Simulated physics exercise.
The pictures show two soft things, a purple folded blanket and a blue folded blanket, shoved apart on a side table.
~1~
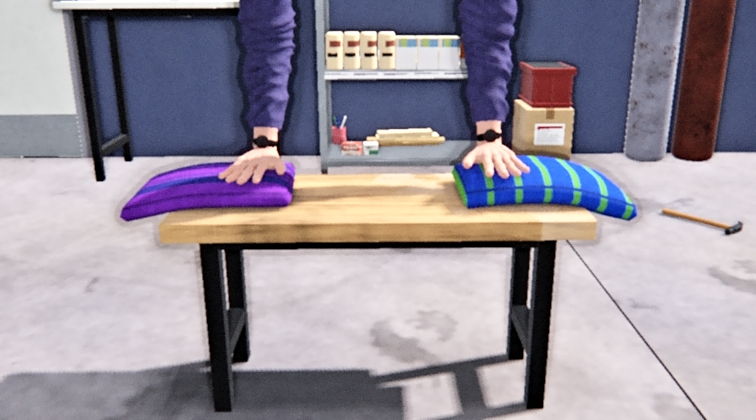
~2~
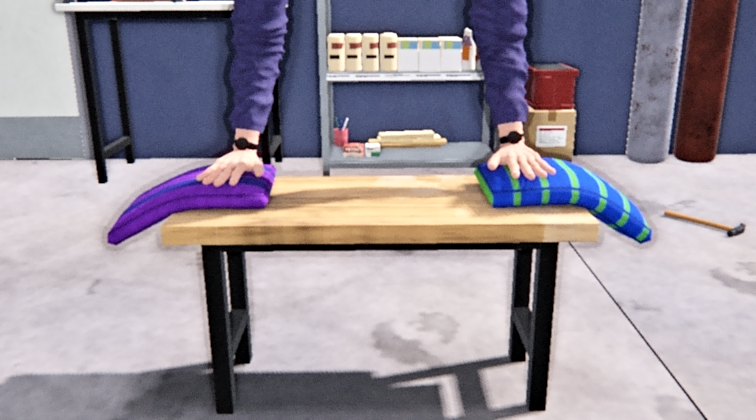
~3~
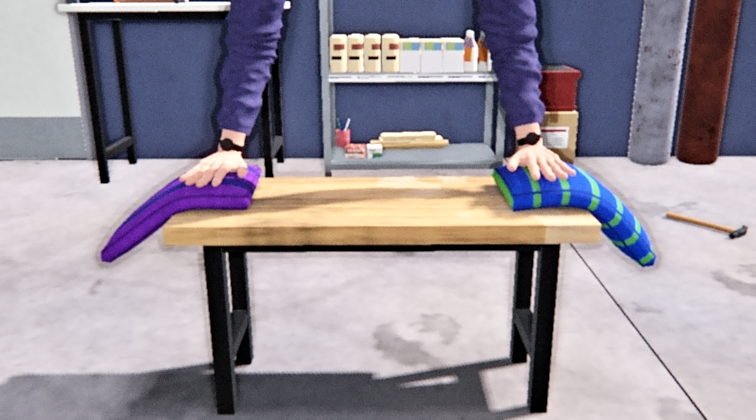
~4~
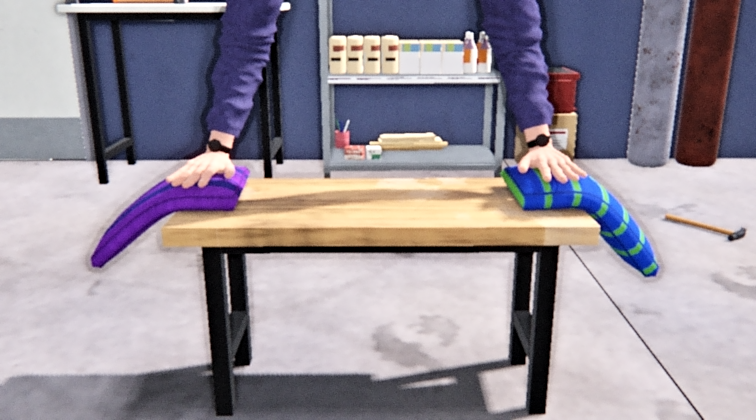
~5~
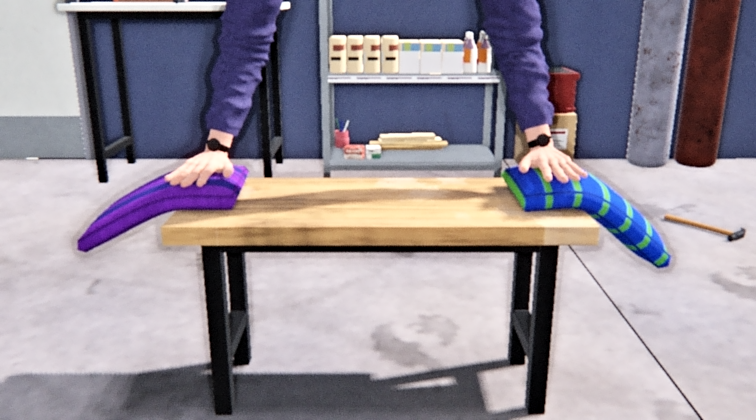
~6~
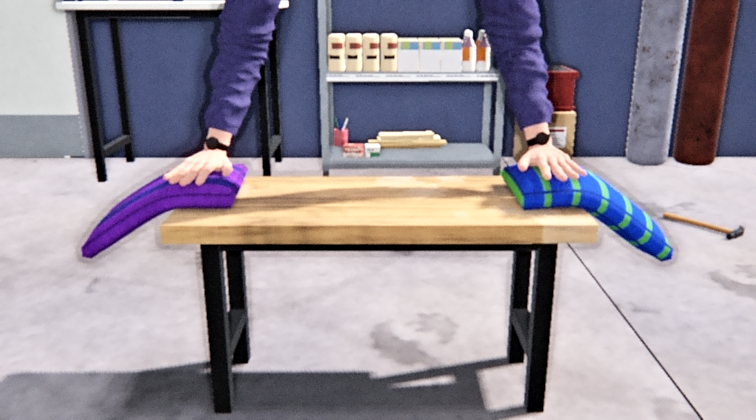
Two hands push a purple and a blue folded blanket apart, their outer ends drooping.
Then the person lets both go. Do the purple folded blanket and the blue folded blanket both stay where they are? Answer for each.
Answer for each: Purple folded blanket - no, it falls; blue folded blanket - no, it falls.
Then, 0.24 s after the last picture, purple folded blanket tipping outwards near (165, 218); blue folded blanket tipping outwards near (588, 216).
Then, 0.46 s after the last picture, purple folded blanket on the floor near (166, 337); blue folded blanket on the floor near (596, 319).
Then, 0.68 s after the last picture, purple folded blanket on the floor near (126, 372); blue folded blanket on the floor near (646, 370).
At rest, purple folded blanket on the floor near (124, 375); blue folded blanket on the floor near (658, 371). The purple folded blanket goes down and the blue folded blanket slumps off the end.
